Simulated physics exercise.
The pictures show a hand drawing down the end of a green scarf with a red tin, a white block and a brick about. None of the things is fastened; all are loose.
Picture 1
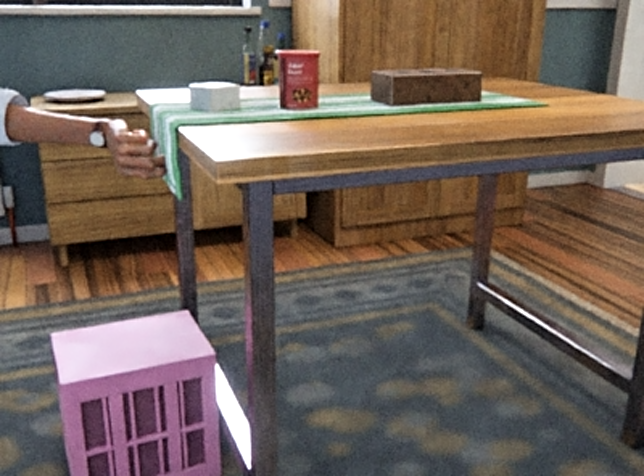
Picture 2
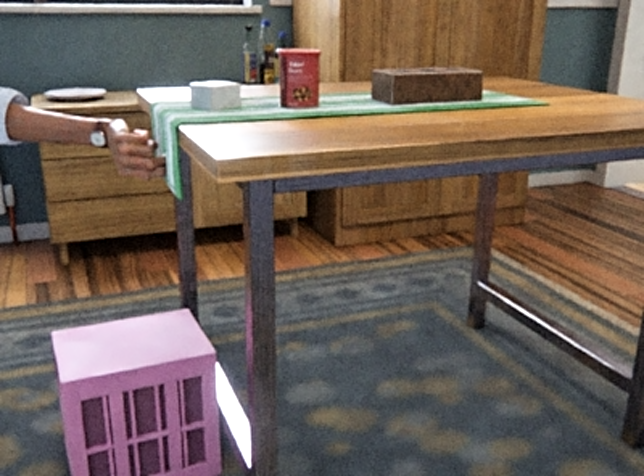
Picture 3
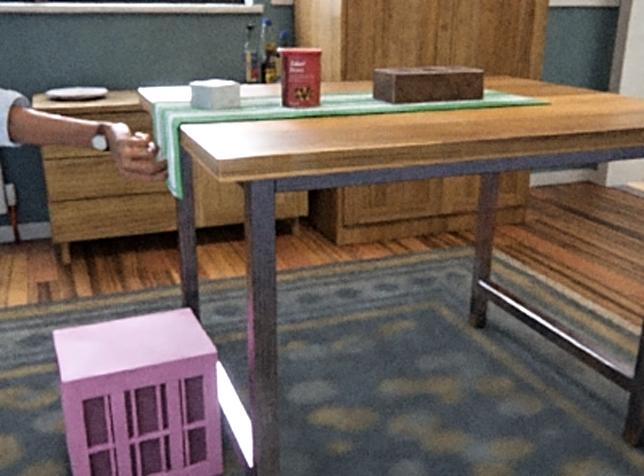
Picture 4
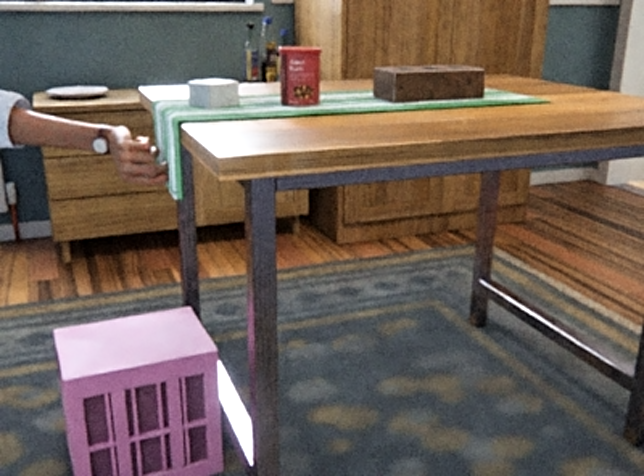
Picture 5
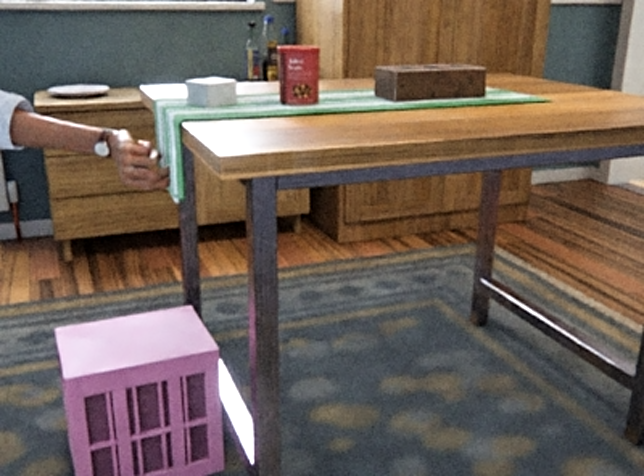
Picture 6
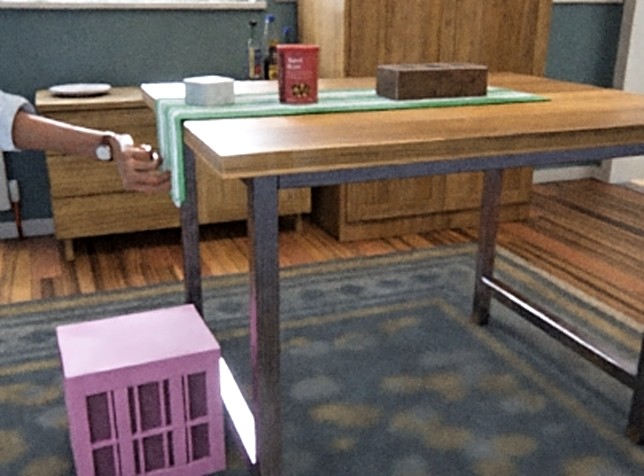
A hand holds the end of a green cloth on a wooden table, barely moving.
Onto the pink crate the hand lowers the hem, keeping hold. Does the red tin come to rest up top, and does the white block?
One by one: The red tin does not; the white block does not.
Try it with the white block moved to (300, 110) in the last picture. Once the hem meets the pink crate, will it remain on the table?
Result: On.
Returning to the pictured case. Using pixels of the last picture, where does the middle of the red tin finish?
End point, last frame: (124, 320).
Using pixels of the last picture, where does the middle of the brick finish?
About (309, 86).
Then, 0.44 s past the final frame, hem going down; tin carried along near (269, 76); block tipping at the edge near (172, 87).
Then, 1.02 s past the final frame, hem going down; tin carried along near (216, 78); block down below near (104, 294).
Then, 1.60 s past the final frame, hem going down; tin over the edge; block down below near (104, 294).
When it is over, hem on the crate; tin down below near (125, 320); block down below near (104, 294). The red tin is carried off the end and the white block falls off.
